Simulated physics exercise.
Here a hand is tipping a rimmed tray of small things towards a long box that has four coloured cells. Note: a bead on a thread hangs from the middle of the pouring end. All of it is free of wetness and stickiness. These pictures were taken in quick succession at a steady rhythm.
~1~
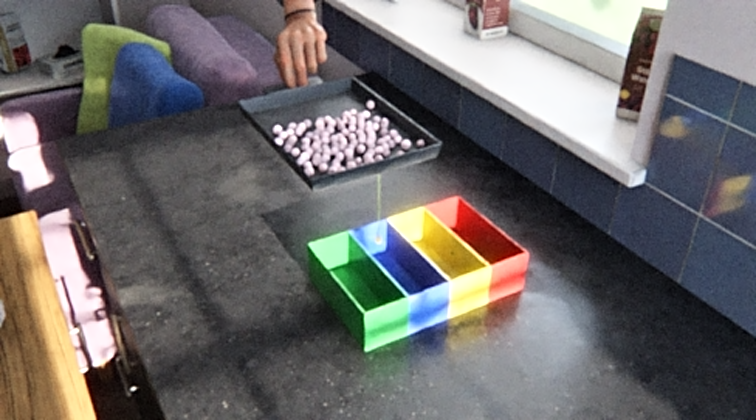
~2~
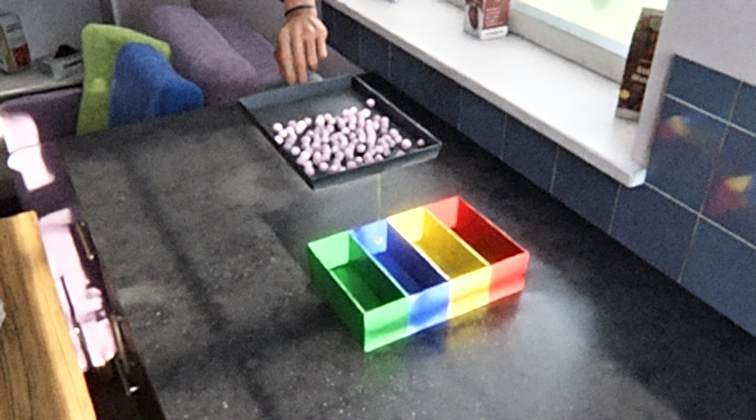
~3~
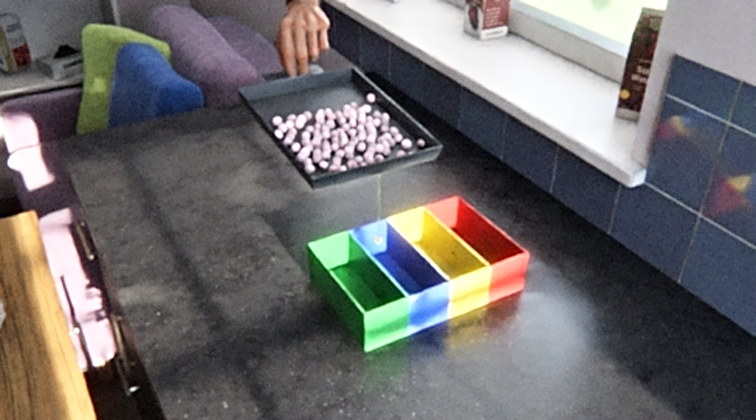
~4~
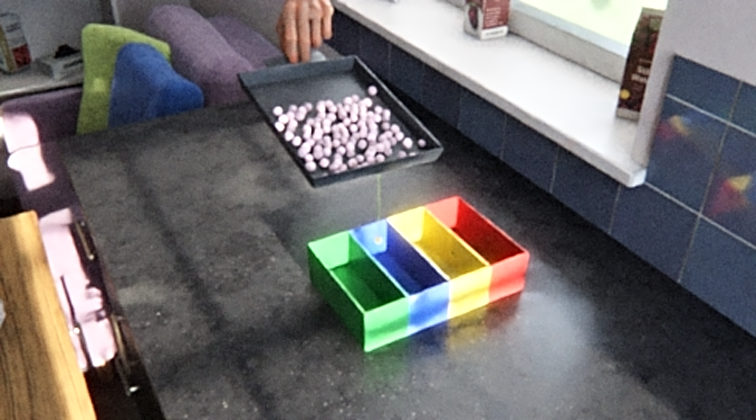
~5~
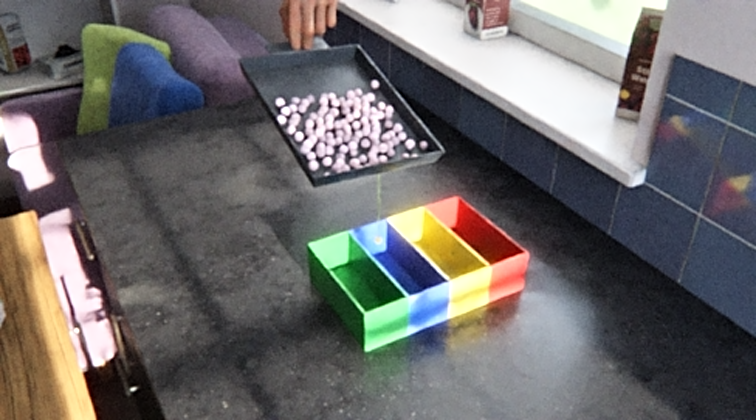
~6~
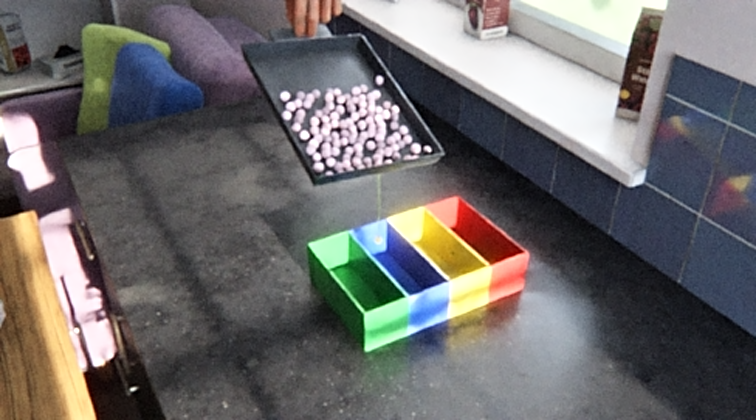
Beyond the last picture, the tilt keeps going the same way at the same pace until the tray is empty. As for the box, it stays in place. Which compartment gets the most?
The yellow compartment.
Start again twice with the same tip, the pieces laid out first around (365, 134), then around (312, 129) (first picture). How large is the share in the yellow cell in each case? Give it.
Near 60 per cent and near 60 per cent.
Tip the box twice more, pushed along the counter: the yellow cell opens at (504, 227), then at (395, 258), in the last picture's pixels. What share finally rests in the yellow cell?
In order: 0 percent and 30 percent.
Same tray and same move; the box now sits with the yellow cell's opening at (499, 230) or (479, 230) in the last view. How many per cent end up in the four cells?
Try 1: Some 80 %; try 2: Some 90 %.
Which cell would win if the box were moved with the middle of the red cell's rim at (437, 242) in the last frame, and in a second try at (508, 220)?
The first time it is the cell in red; the second time it is that blue cell.
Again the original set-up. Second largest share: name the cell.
That is the cell in blue.
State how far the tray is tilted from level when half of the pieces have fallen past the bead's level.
Close to 95 degrees, I reckon.
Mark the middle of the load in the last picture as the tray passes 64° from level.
Somewhere near pixel (392, 146).
Shortly afterwards, tray tipped steeply; all but a few on the tray; only a few falling or outside the box.
Next, tray tipped past a quarter turn; a little on the tray; near a third in the yellow cell; near a quarter in the blue cell; a little in the red cell; near a quarter falling or outside the box.
Some moments later, tray tipped past a quarter turn; near two thirds in the yellow cell; near a quarter in the blue cell; a little in the red cell; only a few in the green cell; a little falling or outside the box.
In the end, tray tipped past a quarter turn; near two thirds in the yellow cell; near a quarter in the blue cell; a little in the red cell; only a few in the green cell; a little outside the box.
